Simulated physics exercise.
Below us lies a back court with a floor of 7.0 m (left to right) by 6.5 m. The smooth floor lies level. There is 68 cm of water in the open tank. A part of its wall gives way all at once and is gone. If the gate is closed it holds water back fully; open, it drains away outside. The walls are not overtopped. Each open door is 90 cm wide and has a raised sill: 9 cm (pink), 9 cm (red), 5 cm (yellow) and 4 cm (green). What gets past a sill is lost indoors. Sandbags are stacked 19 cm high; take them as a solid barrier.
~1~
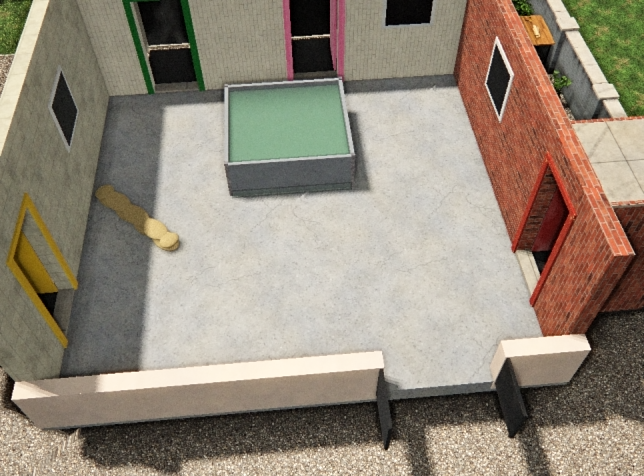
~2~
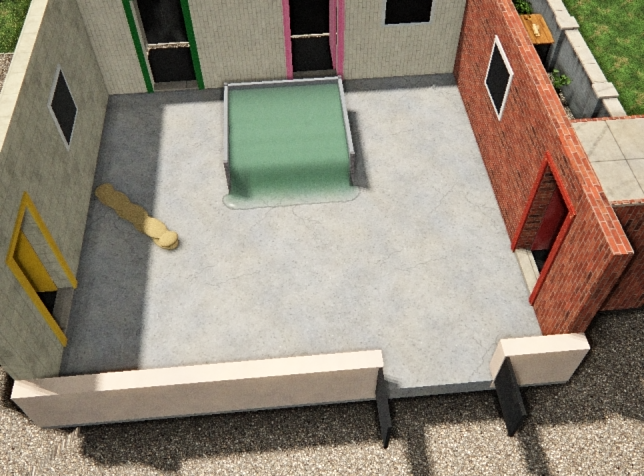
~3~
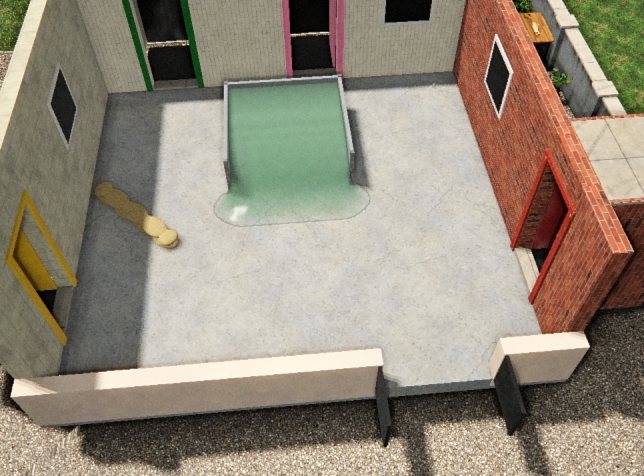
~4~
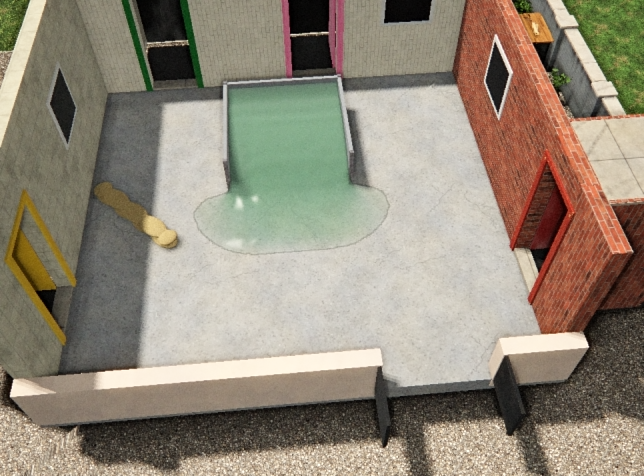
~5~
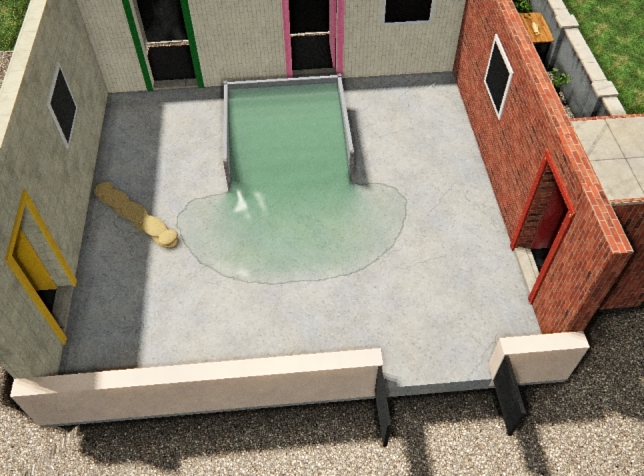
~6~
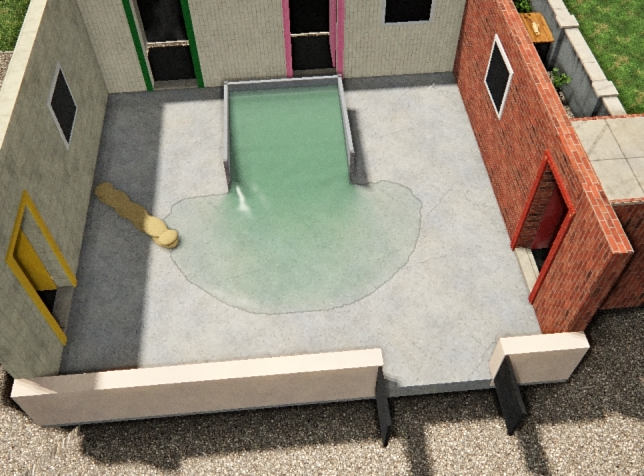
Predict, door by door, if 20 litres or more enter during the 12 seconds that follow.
Door by door: At the pink door it keeps below the limit; at the red door it keeps below the limit; at the yellow door it exceeds the limit; at the green door it keeps below the limit.
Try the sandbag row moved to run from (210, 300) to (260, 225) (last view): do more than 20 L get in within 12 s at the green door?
Against that limit: Green over.
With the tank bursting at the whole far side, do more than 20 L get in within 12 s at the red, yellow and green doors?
Against that limit: Red under, yellow under, green over.
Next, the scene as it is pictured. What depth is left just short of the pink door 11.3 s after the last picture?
Roughly 5.0 cm deep.
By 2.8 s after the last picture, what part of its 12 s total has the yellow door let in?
About 5 per cent.
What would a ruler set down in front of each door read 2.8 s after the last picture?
Depths in cm: Pink 0, red 7, yellow 13, green 0.
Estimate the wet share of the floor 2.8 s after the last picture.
Near 50 per cent is wet.
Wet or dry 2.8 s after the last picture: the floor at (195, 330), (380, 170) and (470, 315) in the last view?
In that order: Flooded, dry, under water.
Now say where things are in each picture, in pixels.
In the first frame, still water, 68 cm deep, in the open tank at (287, 122).
In the second frame, the front is at (226, 198), 1.1 m from the gap at (291, 177); 0.5 m2 of floor is under water; 68 cm left at the back of the open tank.
In the third frame, water pours out at (291, 178) and has run 1.3 m, to (219, 210); typically 12 cm deep outside, 68 cm at the open tank's back.
In the fourth frame, water pours out at (290, 180) and has run 1.7 m, to (376, 223); typically 10 cm deep outside, 67 cm at the open tank's back.
In the fifth frame, the front is at (229, 272), 2.0 m from the gap at (290, 180); 5.4 m2 of floor is under water; 59 cm left at the back of the open tank.
In the sixth frame, water pours out at (291, 180) and has run 2.5 m, to (249, 307); typically 7 cm deep outside, 58 cm at the open tank's back.
Then, 0.7 s after the last picture water covers 40 % of the floor and is deepest (34 cm) near (302, 379); pink door not reached, red door not reached, yellow door not reached, green door not reached.
Then, 1.5 s after the last picture water covers 50 % of the floor and is deepest (34 cm) near (300, 356); pink door not reached, red door 4 cm at the sill, 0 L in, yellow door not reached, green door not reached.
Then, 2.8 s after the last picture water covers 50 % of the floor and is deepest (32 cm) near (55, 400); pink door not reached, red door 7 cm at the sill, 0 L in, yellow door 13 cm at the sill, 8 L in, green door not reached.
Then, 6.3 s after the last picture water covers 80 % of the floor and is deepest (18 cm) near (84, 236); pink door not reached, red door 7 cm at the sill, 3 L in, yellow door 11 cm at the sill, 92 L in, green door 5 cm at the sill, 0 L in.
Then, 11.3 s after the last picture water covers 90 % of the floor and is deepest (8 cm) near (540, 358); pink door 5 cm at the sill, 0 L in, red door 7 cm at the sill, 3 L in, yellow door 6 cm at the sill, 148 L in, green door 3 cm at the sill, 2 L in.
